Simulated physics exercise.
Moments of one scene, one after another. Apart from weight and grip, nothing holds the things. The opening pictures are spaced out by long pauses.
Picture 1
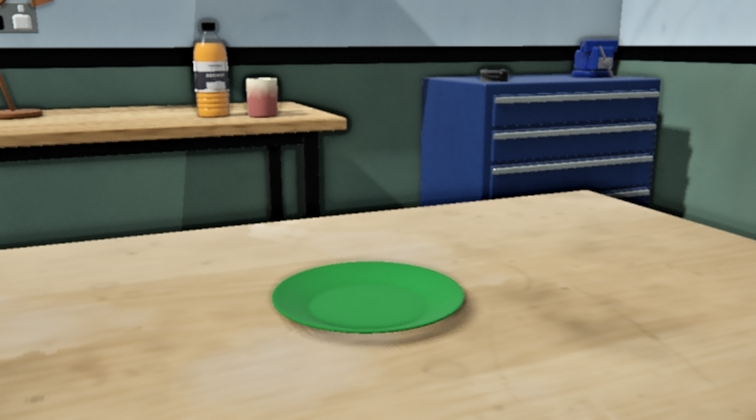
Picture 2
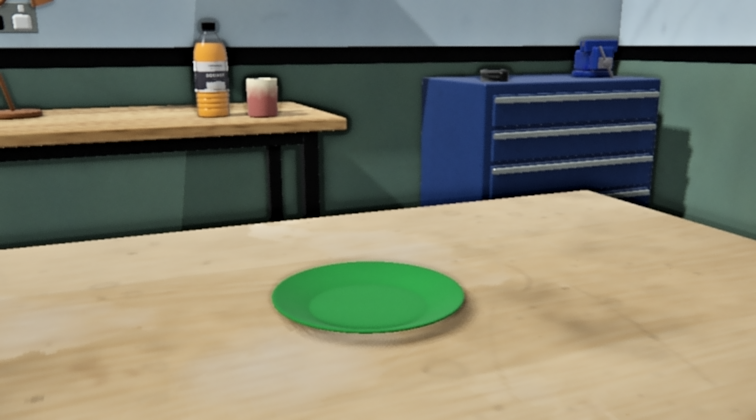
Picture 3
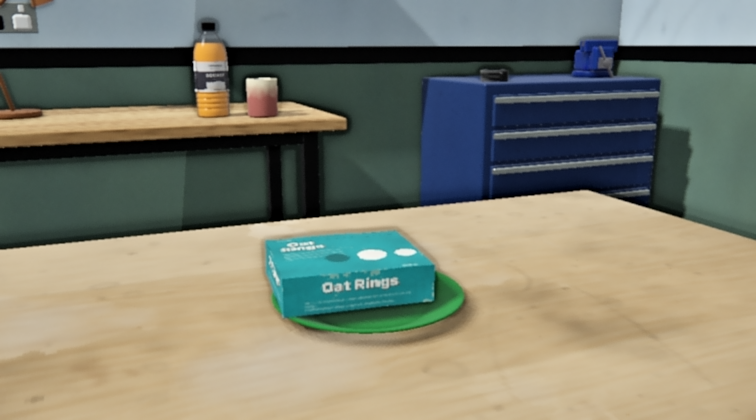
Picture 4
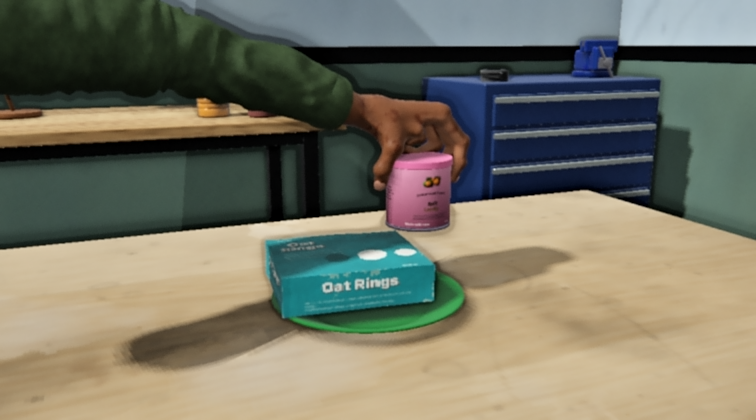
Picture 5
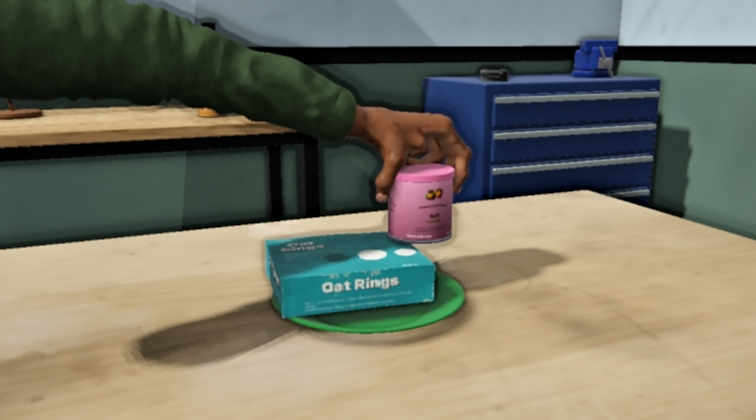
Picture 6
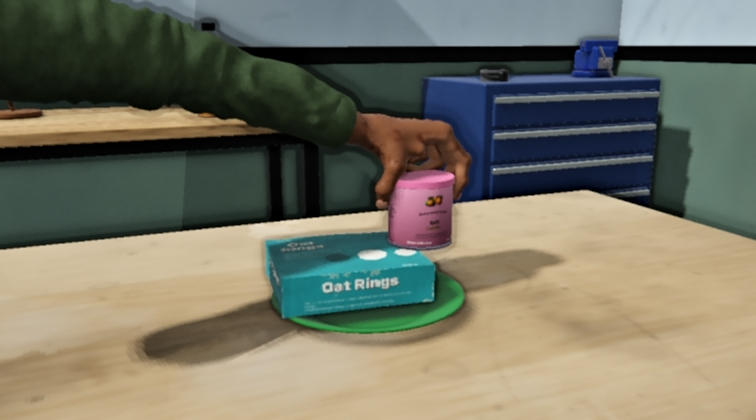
A teal Oat Rings box appeared on the green plate on the wooden table, then a hand in a green sleeve lowered a pink pot a short way behind it and kept hold.
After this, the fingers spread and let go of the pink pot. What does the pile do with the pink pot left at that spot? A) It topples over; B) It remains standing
It topples over.
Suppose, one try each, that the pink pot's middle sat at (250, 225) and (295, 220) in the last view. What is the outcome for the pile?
First attempt - it comes down; second attempt - it does not fall.
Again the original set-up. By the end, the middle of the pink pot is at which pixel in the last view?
End position: Approximately (405, 218).
Then, 0.40 s on from there, pink pot now fallen.
Then, 1.40 s on from there, things are still on the move.
Then, 2.00 s on from there, as before.
In the end, fallen, pink pot; the other 2 unmoved. At the end, from the last picture's camera, pink pot near (405, 218). The pile gives way.
